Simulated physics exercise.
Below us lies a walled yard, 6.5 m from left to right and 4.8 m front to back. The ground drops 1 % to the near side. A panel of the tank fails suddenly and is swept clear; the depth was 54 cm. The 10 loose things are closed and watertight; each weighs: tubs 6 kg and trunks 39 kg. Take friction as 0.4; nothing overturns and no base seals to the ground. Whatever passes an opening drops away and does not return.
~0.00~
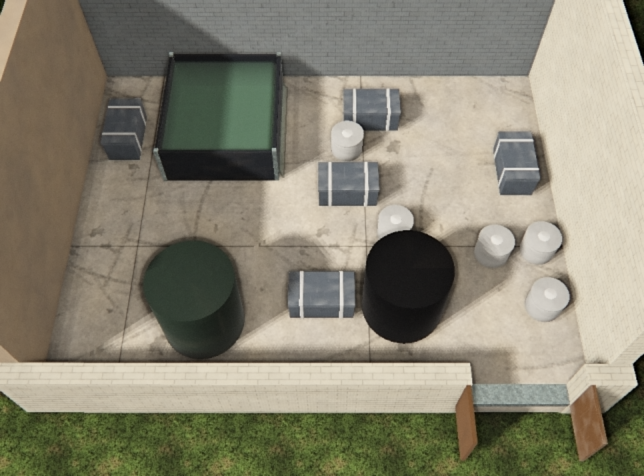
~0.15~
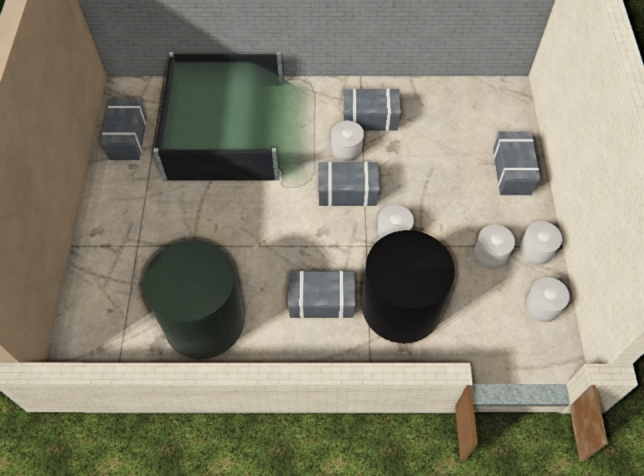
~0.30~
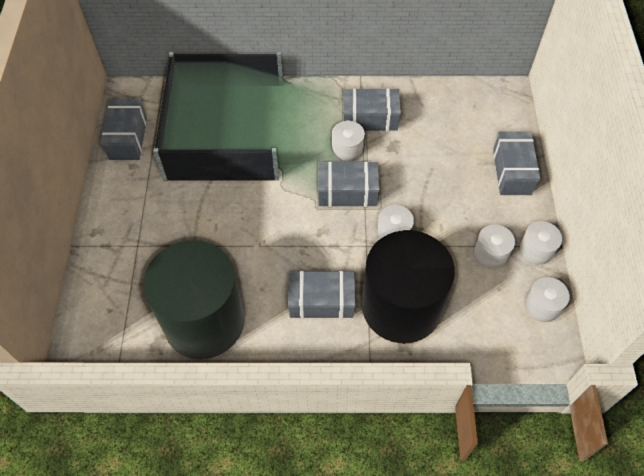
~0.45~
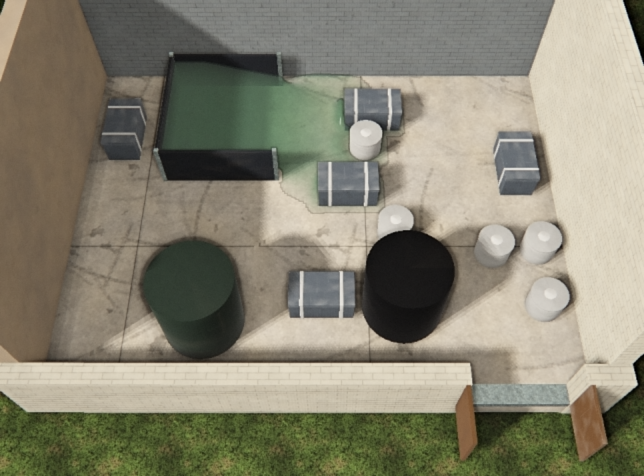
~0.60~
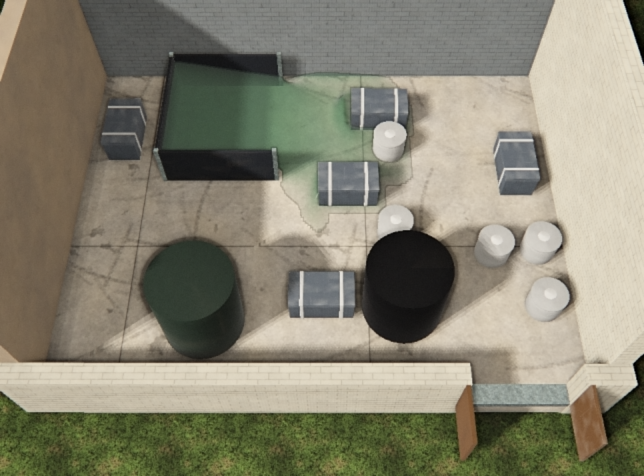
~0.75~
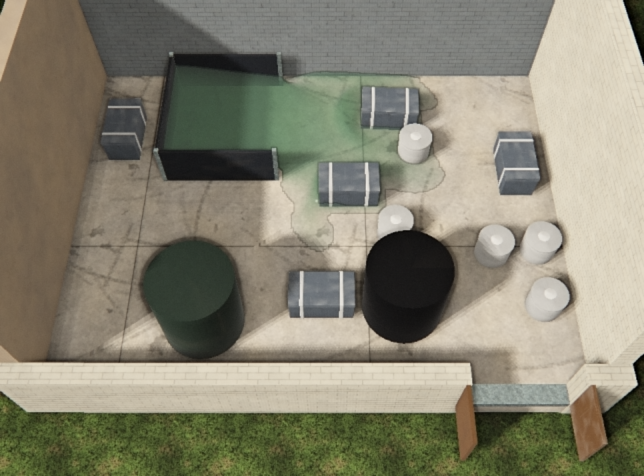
Green water spreads from the tank's open right side, pushing a pale tub and a grey trunk rightward.
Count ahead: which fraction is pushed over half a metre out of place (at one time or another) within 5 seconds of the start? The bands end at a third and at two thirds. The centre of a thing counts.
Share: Two thirds or above.
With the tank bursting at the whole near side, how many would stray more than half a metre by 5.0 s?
Then 3.
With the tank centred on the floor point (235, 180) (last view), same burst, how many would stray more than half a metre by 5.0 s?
In that case 8 of them.
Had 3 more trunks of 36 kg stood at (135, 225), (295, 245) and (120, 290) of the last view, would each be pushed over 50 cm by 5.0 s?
In that order: Short of it, under, under.
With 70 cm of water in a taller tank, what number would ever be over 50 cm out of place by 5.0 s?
In that case 8 of them.
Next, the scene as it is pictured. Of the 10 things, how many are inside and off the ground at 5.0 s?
At that moment 3.
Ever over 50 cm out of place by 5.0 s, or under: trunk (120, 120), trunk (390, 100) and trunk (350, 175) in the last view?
In turn: Short of it, past it, past it.
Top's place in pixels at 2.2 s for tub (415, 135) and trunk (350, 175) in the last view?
Around (505, 145) and (370, 219).
After 1.1 s 2 of 10 are over 50 cm from their spots; 0 afloat.
After 2.2 s 3 of 10 are over 50 cm from their spots; 2 afloat.
After 3.5 s 7 of 10 are over 50 cm from their spots; 4 afloat.
After 5.0 s 7 of 10 are over 50 cm from their spots, and 7 have been at some point; 3 afloat.
